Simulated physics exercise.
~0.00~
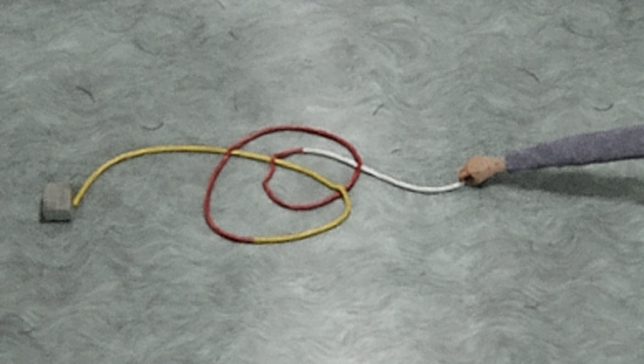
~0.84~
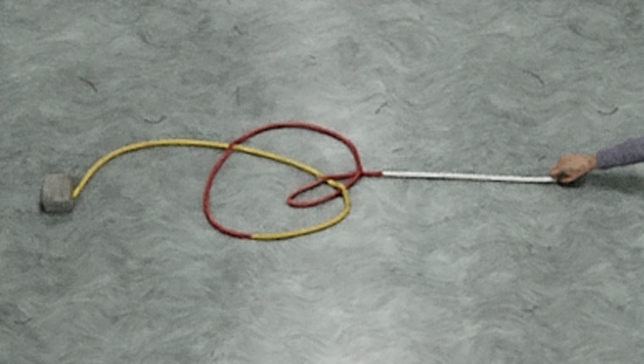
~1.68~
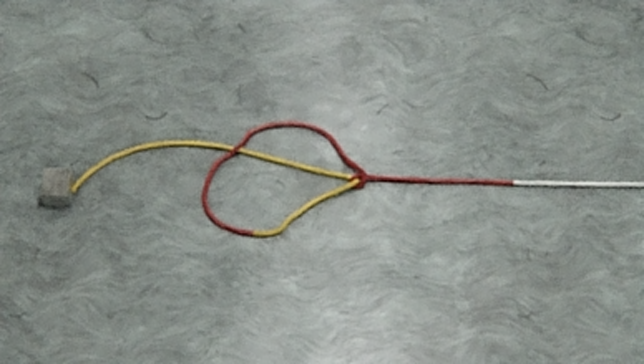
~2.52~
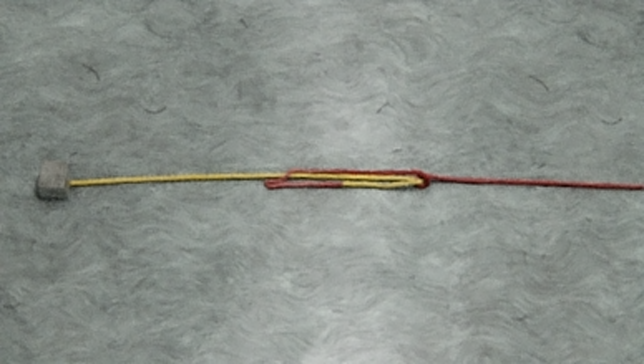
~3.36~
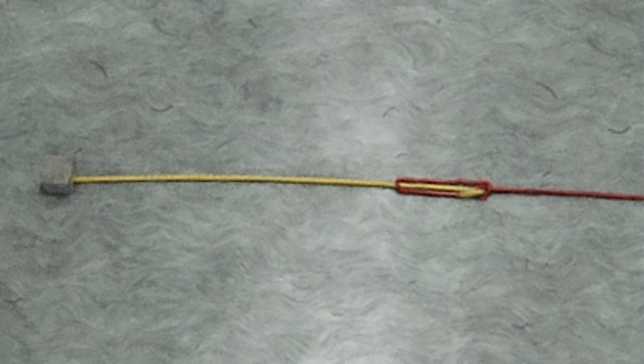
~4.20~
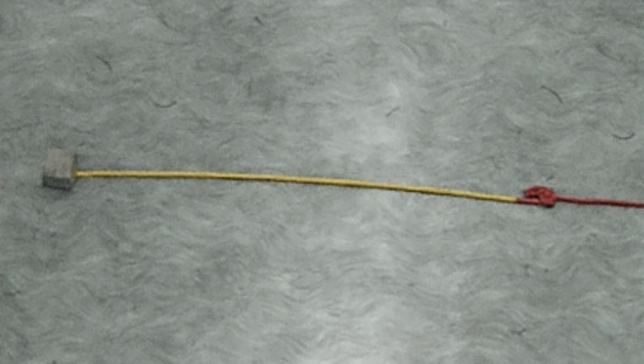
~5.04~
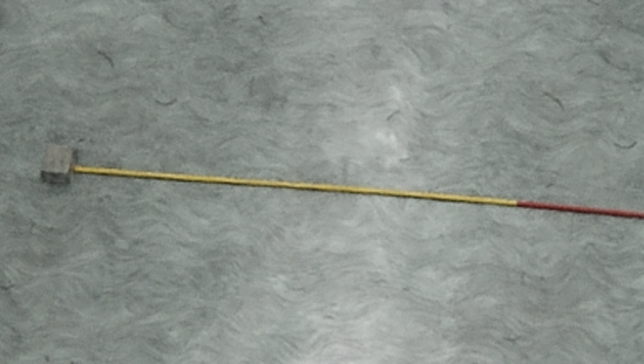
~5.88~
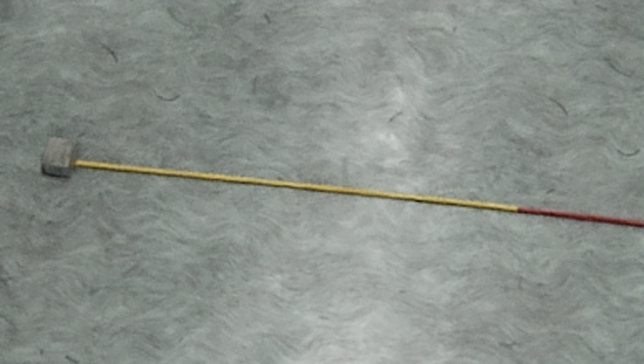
A looped rope of yellow, red and white, attached to a small grey block on the left, was pulled to the right by a hand; its loops shrank into a small red tangle, then came undone, leaving the rope straight.
